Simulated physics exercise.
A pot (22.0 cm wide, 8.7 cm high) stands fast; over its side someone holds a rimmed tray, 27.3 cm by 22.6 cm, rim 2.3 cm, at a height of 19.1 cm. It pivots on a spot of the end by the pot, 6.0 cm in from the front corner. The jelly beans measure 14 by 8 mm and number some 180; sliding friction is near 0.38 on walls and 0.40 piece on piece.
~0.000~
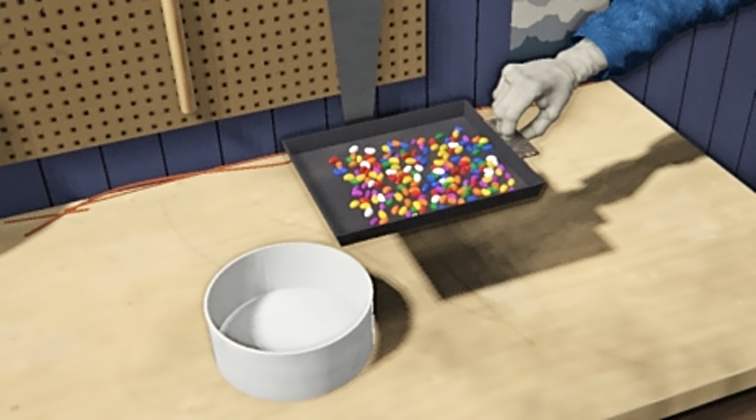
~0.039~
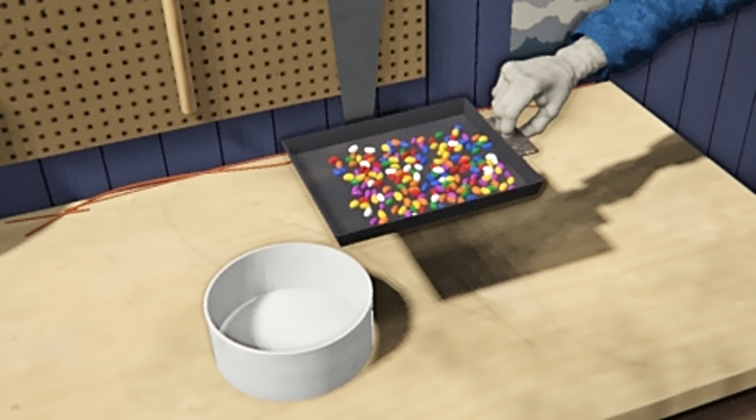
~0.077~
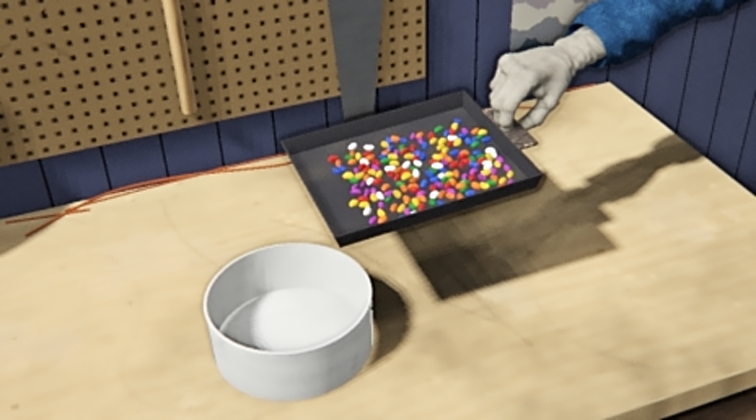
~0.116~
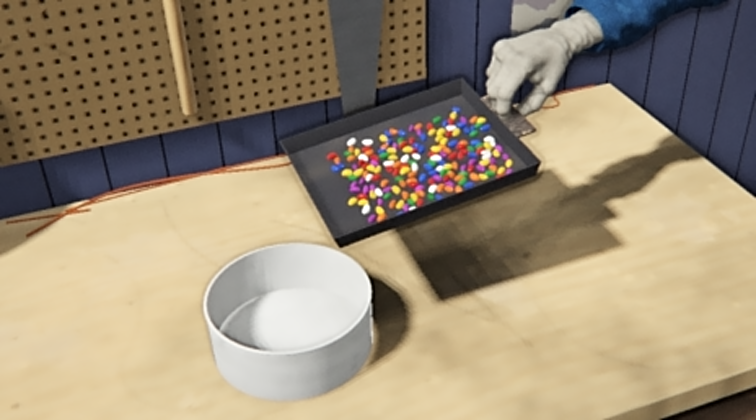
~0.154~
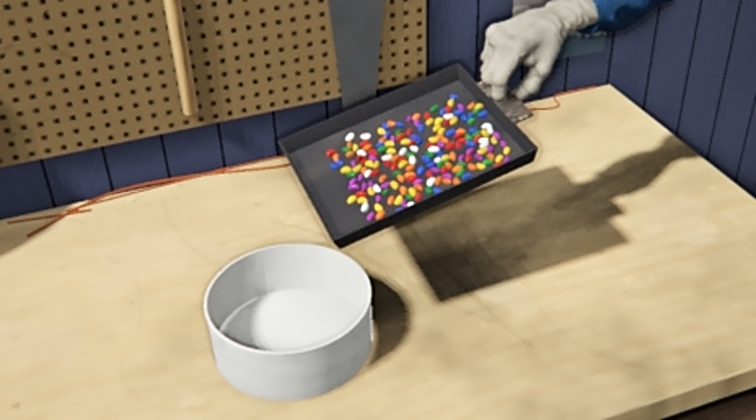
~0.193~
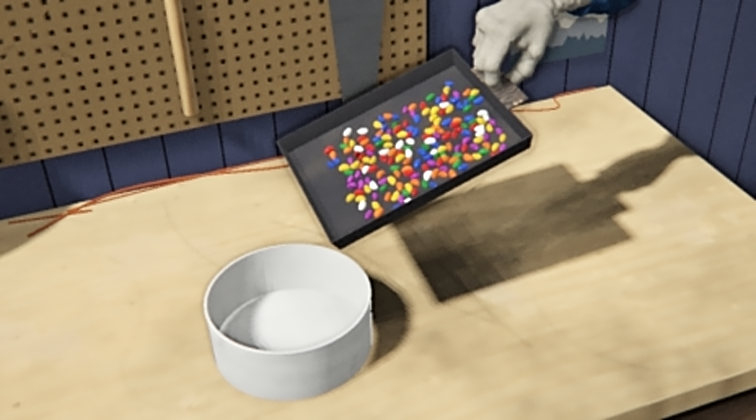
A gloved hand in a blue sleeve holds the far right side of a dark rimmed tray above a pale wooden workbench, seen from above at an angle. Multicoloured jelly beans lie in the tray, a white round pot stands at front left, and pegboard and blue panelling line the back. The hand raises the tray's right side, slowly then faster, tilting it leftward while the camera stays still.
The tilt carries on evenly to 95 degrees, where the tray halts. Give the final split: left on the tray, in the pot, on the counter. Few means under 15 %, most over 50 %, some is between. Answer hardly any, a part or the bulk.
Left on the tray: Hardly any; in the pot: The bulk; on the counter: Hardly any.
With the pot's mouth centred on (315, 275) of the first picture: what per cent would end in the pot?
Some 70 per cent.
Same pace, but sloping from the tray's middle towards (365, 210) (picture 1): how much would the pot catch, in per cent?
About 90 per cent.
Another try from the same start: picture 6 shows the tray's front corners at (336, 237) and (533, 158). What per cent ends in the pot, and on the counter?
Pot 100, counter 0.
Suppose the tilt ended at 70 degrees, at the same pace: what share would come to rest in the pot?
It would be near 65 per cent.
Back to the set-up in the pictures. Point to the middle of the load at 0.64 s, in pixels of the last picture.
Near (298, 227).
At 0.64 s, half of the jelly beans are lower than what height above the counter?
Roughly 20 cm.
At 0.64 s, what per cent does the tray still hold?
Some 70 per cent of the load.
Then, at 0.46 s, tilt 57 degrees; the tray holds 100 %, the pot 0 %.
After 0.64 s, tilt 83 degrees; the tray holds 70 %, the pot 0 %.
After 0.94 s, tilt 95 degrees; the tray holds 0 %, the pot 85 %.
By 2.0 s all is still; tray 0 %, pot 95 %, counter 5 %.
